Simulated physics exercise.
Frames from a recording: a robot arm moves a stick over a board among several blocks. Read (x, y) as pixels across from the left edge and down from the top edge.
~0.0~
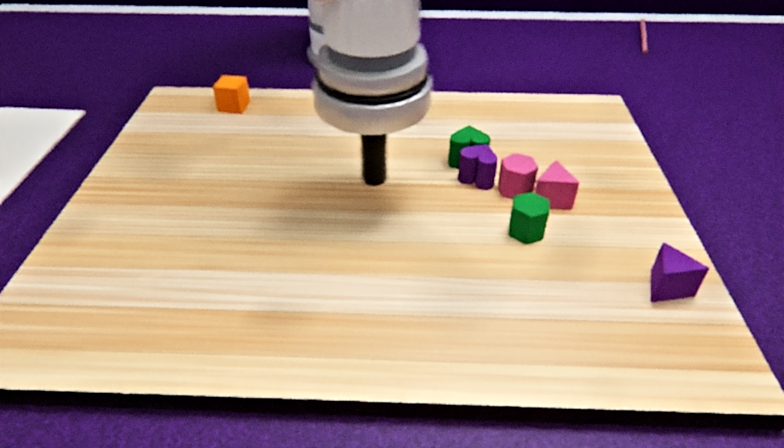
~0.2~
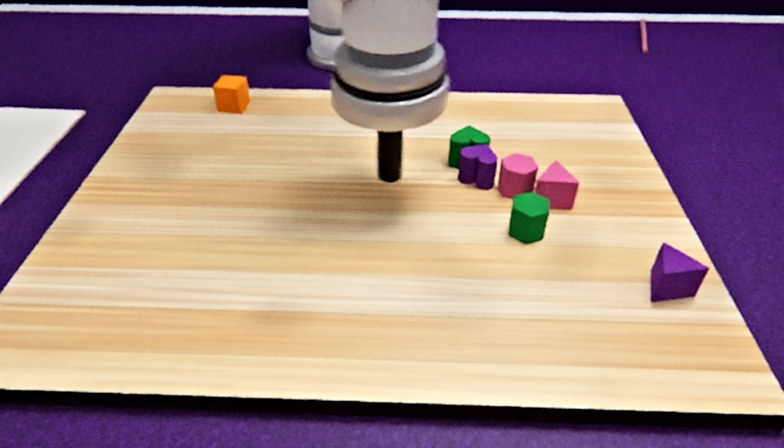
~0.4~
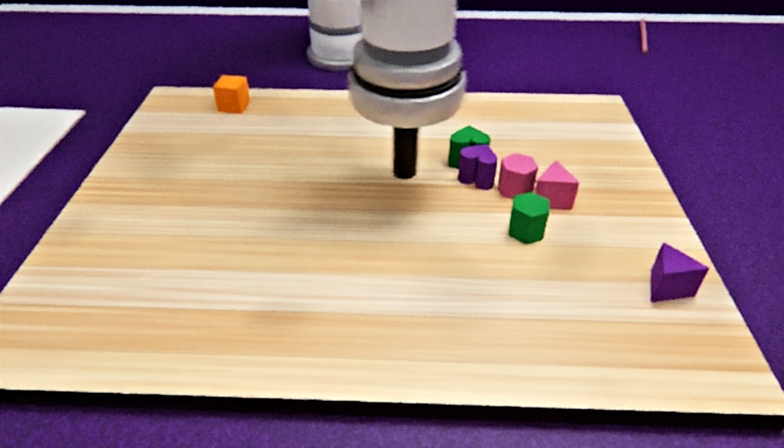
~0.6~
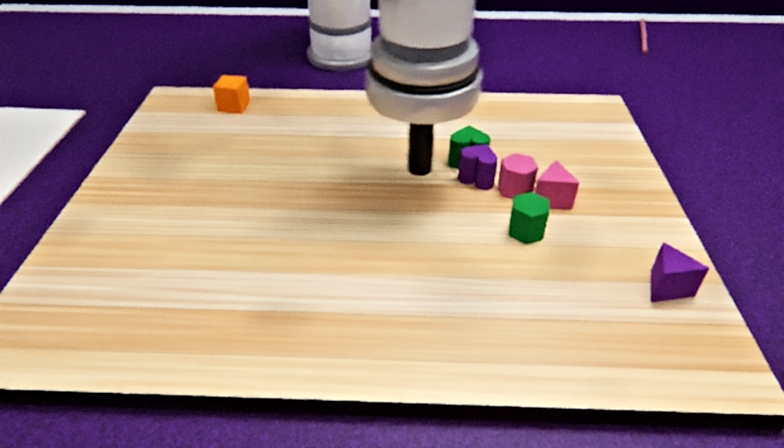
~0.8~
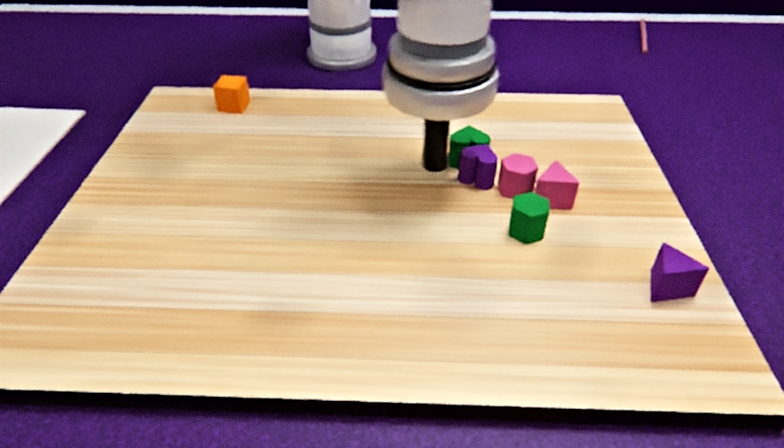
A robot arm moves its black stick a short way right, beside unmoving green and purple blocks.
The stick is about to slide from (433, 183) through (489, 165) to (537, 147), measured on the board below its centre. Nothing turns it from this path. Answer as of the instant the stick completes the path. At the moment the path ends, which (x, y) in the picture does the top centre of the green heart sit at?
Located at (480, 127).
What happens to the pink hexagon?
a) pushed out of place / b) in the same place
Correct choice: A.
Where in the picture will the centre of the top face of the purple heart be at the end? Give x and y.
Its top middle is near (517, 149).
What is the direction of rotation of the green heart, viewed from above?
The green heart rotates counterclockwise.
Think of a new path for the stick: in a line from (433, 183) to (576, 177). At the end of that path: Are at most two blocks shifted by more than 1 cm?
My answer is no.
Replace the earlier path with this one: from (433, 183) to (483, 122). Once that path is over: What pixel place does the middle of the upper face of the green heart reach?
My prediction: (495, 122).
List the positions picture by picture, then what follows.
Stick tip (375, 179); block tops, green heart (470, 135); purple heart (480, 153); pink hexagon (520, 163); pink three-sided block (558, 173), in the first picture.
Stick (390, 176); blocks unchanged, in the second picture.
Stick (405, 173); blocks unchanged, in the third picture.
Stick (420, 169); blocks unchanged, in the fourth picture.
Stick (435, 166); green heart (470, 135); purple heart (480, 153); pink hexagon (520, 163); pink three-sided block (558, 173), in the fifth picture.
On the path given first. One third of the way, stick (473, 154); green heart (473, 131); purple heart (503, 153), turned 45° clockwise; pink hexagon (530, 166).
Two thirds of the way, stick (509, 142); green heart (480, 127), turned 45° anticlockwise; purple heart (517, 149), turned 110° clockwise; pink hexagon (533, 168); pink three-sided block (564, 176).
At the end, stick (540, 130); green heart (480, 127), turned 45° anticlockwise; purple heart (517, 149), turned 110° clockwise; pink hexagon (533, 168); pink three-sided block (564, 176).
